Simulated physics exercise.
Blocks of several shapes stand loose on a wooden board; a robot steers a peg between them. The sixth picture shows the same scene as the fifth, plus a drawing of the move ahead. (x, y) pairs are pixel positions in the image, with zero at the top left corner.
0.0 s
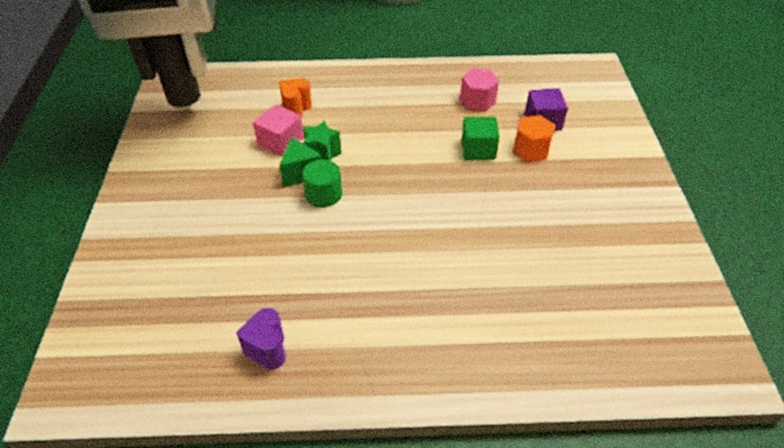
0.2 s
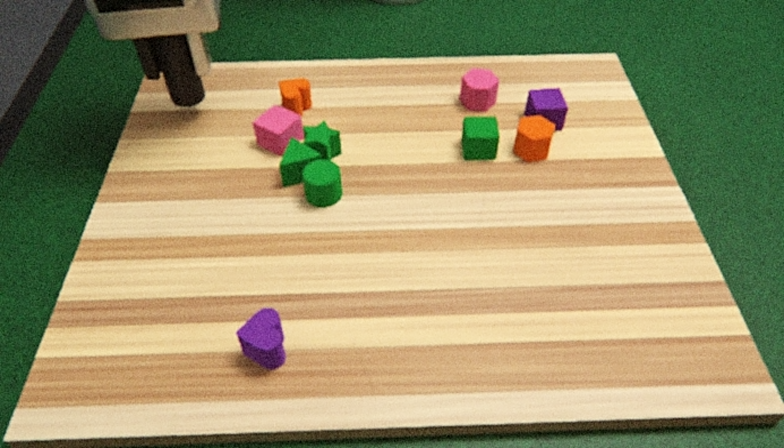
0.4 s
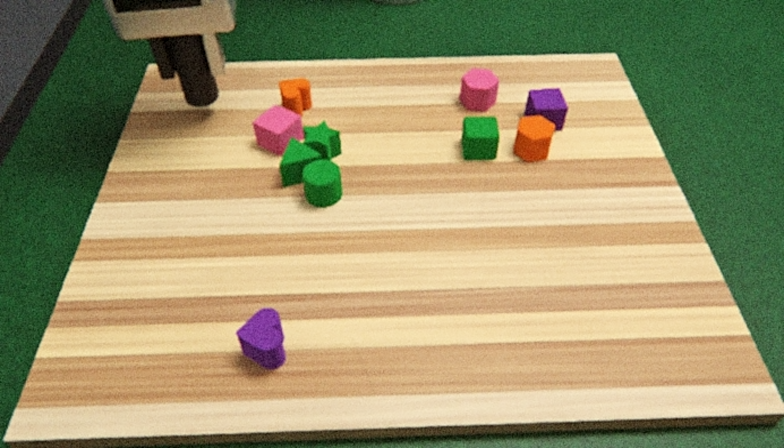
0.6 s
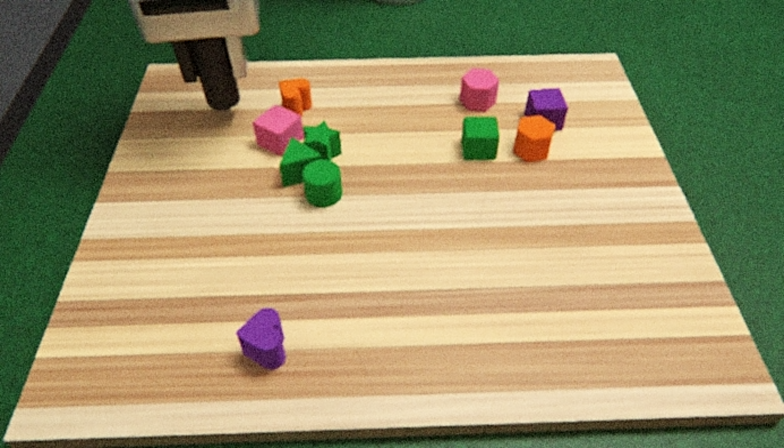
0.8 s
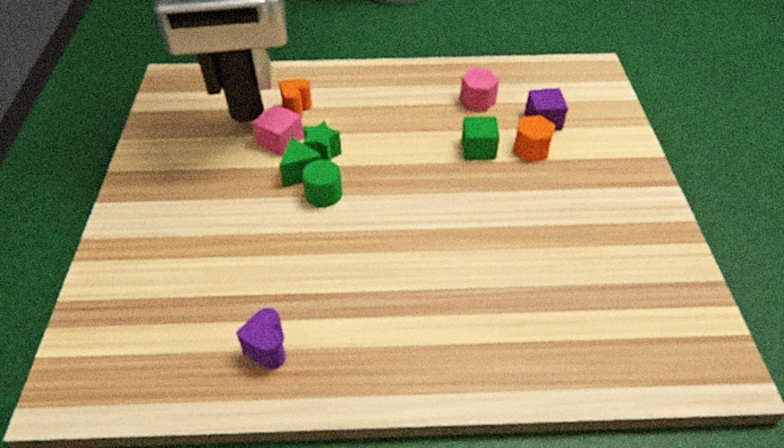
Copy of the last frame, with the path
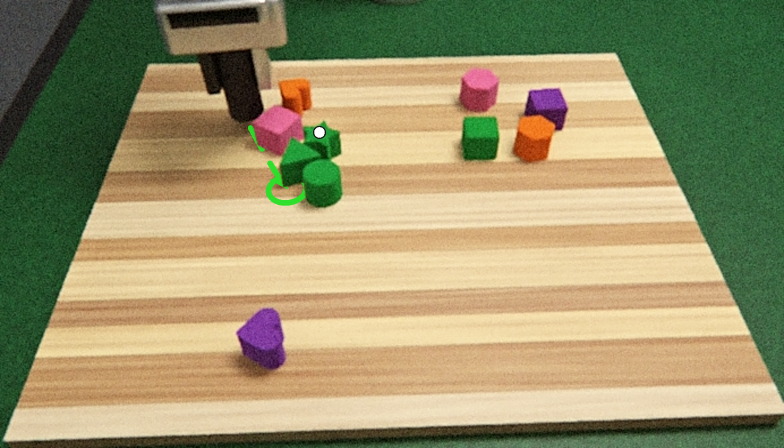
The footage shows a robot's dark peg moving a short way rightward along the upper left of a striped wooden board, drawing close beside a pink block near several green ones, while all the colored blocks stay still.
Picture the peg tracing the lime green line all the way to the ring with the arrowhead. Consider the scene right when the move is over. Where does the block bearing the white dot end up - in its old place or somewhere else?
It will be nudged away from its spot.
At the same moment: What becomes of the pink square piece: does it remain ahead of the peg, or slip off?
Lost on the way.
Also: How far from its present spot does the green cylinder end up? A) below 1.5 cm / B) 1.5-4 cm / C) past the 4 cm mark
A - below 1.5 cm.
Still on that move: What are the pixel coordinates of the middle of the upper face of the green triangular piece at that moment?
My prediction: (315, 157).
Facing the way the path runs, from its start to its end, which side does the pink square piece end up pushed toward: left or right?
Seen from start to end, it moves left.
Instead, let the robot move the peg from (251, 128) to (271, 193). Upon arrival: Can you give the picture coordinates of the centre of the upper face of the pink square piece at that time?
The pink square piece ends near (292, 126).
The drawn path runs from (251, 128) via (267, 158), ending at (287, 189); the dot is on the green star block.
On the path given first. One third of the way, peg (258, 131); pink square piece (293, 126), turned 40° anticlockwise; green triangular piece (301, 153); green star block (326, 133).
Two thirds of the way, peg (270, 153); pink square piece (300, 126), turned 55° anticlockwise; green triangular piece (303, 154), turned 15° clockwise; green star block (334, 133), turned 15° clockwise; green cylinder (323, 175).
At the end, peg (284, 173); pink square piece (300, 126), turned 55° anticlockwise; green triangular piece (315, 157), turned 25° anticlockwise; green star block (334, 133), turned 15° clockwise; green cylinder (330, 177).
